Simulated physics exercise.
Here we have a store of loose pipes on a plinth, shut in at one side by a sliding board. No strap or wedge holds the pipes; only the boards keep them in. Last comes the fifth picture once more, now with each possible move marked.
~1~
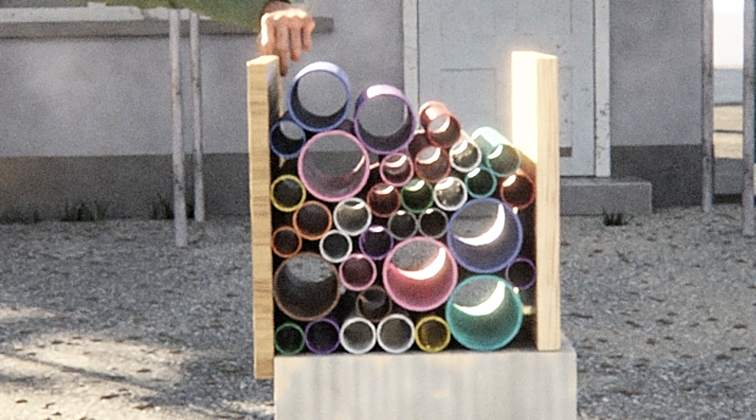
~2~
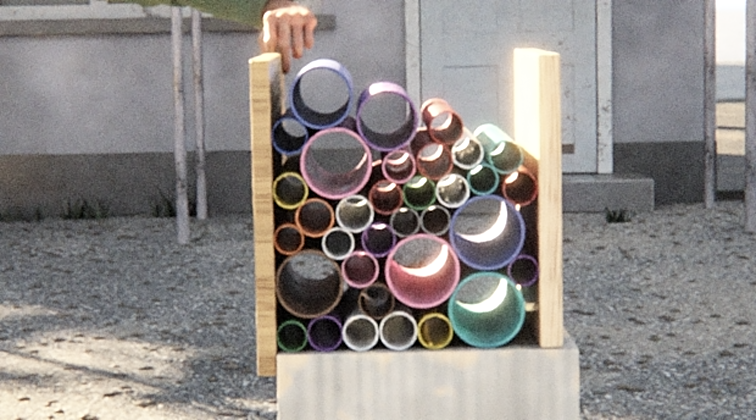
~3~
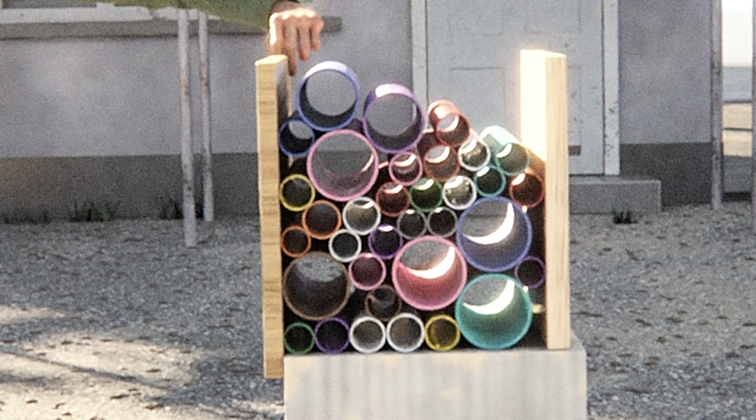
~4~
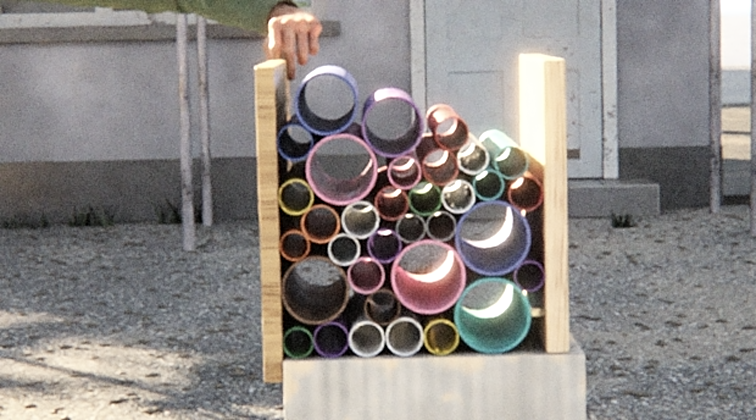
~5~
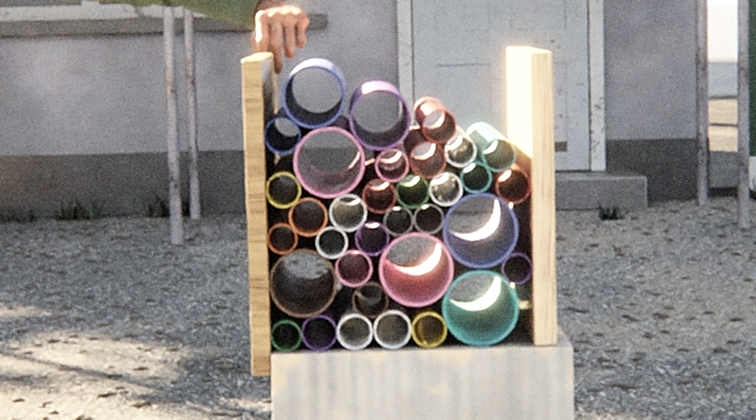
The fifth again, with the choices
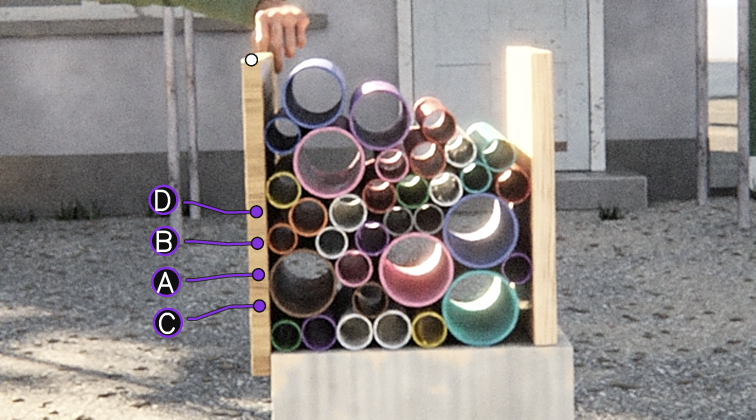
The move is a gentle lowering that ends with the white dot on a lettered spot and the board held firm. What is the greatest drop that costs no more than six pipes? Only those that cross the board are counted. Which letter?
The answer is mark B.
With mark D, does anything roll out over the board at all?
Yes, at D.
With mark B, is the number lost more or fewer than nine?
Fewer than nine.
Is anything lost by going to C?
Yes.
On the marked copy, A at (258, 274); B at (257, 243); C at (259, 306); D at (256, 212); the white dot at (251, 60).
With B. Early on, top of the board (264, 139).
Further on, top of the board (267, 227).
At the end, top of the board (267, 242), three out over the board.
As for the rest, A seven out over the board; C seven out over the board; D two out over the board.
